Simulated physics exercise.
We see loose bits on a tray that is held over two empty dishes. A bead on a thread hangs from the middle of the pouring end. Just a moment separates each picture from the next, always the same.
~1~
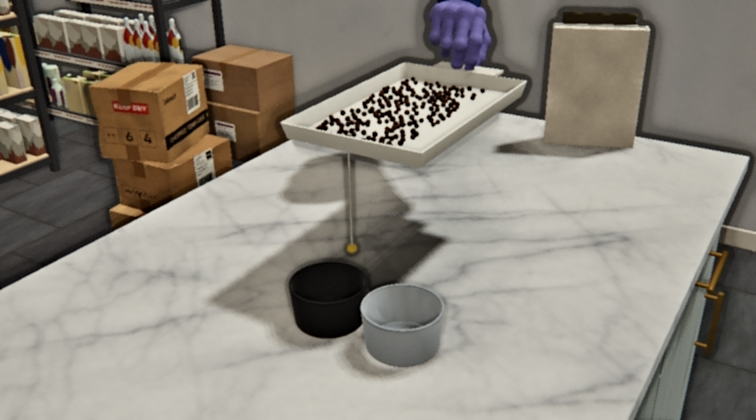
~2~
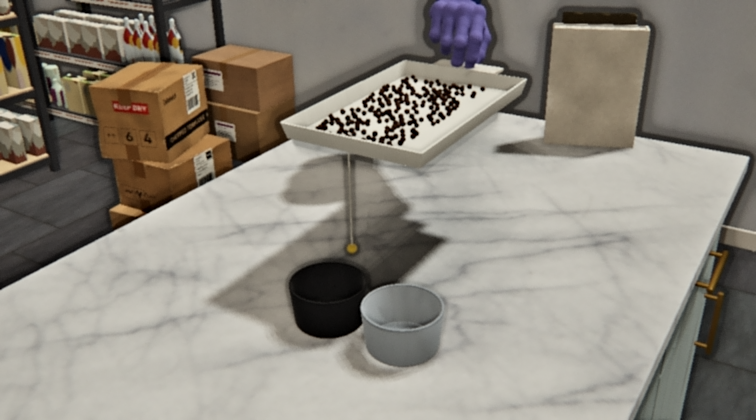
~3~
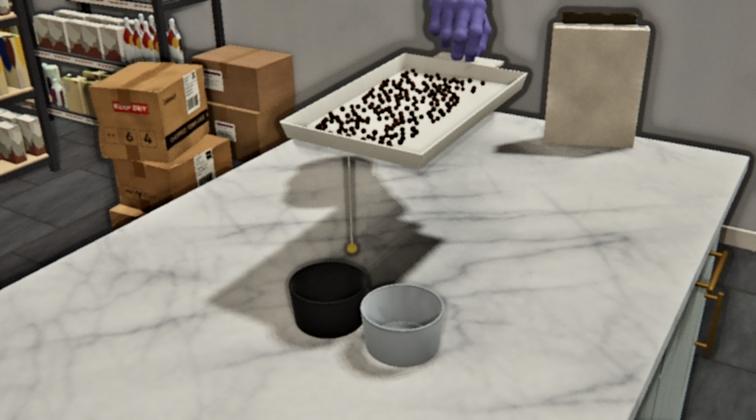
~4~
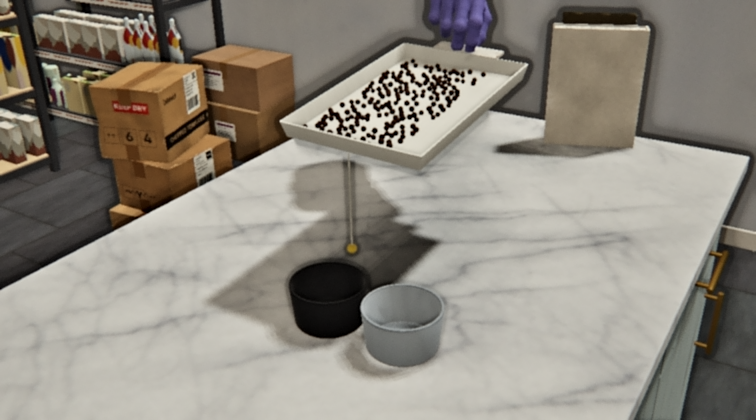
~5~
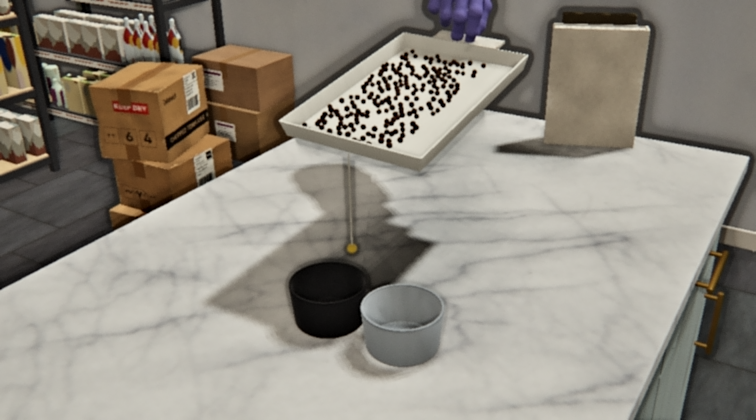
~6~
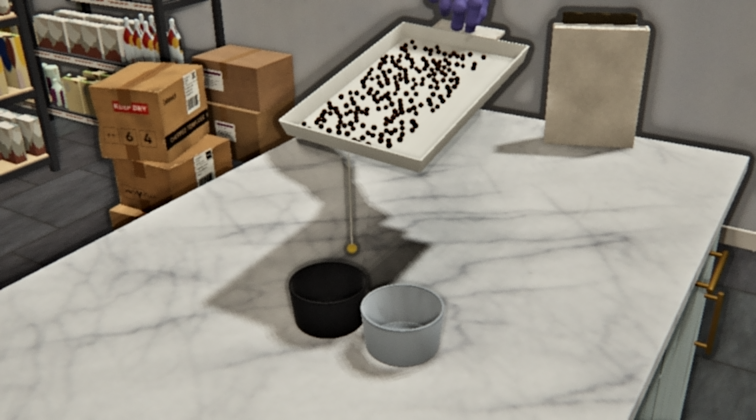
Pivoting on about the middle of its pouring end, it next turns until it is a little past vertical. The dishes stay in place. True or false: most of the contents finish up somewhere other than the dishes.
False.
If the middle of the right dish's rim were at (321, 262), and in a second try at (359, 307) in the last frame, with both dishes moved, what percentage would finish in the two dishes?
Close to 0 in a hundred, then close to 30 in a hundred.
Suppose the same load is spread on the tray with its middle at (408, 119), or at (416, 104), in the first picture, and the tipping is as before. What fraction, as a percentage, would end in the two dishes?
Close to 80 %, followed by close to 80 %.
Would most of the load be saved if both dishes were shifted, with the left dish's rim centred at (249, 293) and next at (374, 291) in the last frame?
The first place gets a lesser share, the second the greater share.
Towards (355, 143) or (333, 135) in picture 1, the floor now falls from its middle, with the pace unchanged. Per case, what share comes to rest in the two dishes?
60 % and 0 %, roughly.
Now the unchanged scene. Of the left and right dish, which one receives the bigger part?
Pick: The one placed right.
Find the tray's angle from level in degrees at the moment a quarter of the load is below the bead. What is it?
I'd say close to 100 degrees.
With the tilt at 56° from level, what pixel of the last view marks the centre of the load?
In the last view, the load is centred close to (381, 142).
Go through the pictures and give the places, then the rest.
Corners of the pouring end at (287, 122) and (420, 150), level; middle of the load at (399, 109), allspice berries; left dish at (306, 316); right dish at (381, 343); bead on its thread at (352, 248), in the first picture.
Corners of the pouring end at (287, 122) and (420, 151), level; middle of the load at (399, 108), in the second picture.
Corners of the pouring end at (286, 121) and (420, 152), tipped barely, lowest at the right corner; middle of the load at (399, 104), in the third picture.
Corners of the pouring end at (286, 120) and (419, 153), tipped a little, lowest at the right corner; middle of the load at (398, 99), in the fourth picture.
Corners of the pouring end at (286, 120) and (419, 155), tipped a little, lowest at the right corner; middle of the load at (398, 94), in the fifth picture.
Corners of the pouring end at (285, 119) and (419, 157), tipped a little, lowest at the right corner; middle of the load at (398, 89); left dish at (306, 316); right dish at (381, 343), in the sixth picture.
Soon after the last picture, tray tipped steeply; nearly all on the tray; a stray few in the right dish.
A little later, tray tipped right over; about half on the tray; a small part in the right dish; a stray few in the left dish; a stray few outside both; about a third in the air.
Later still, tray tipped past a quarter turn; about two thirds in the right dish; about a quarter in the left dish; about a quarter outside both.
At rest, tray tipped past a quarter turn; about two thirds in the right dish; about a quarter in the left dish; about a quarter outside both.
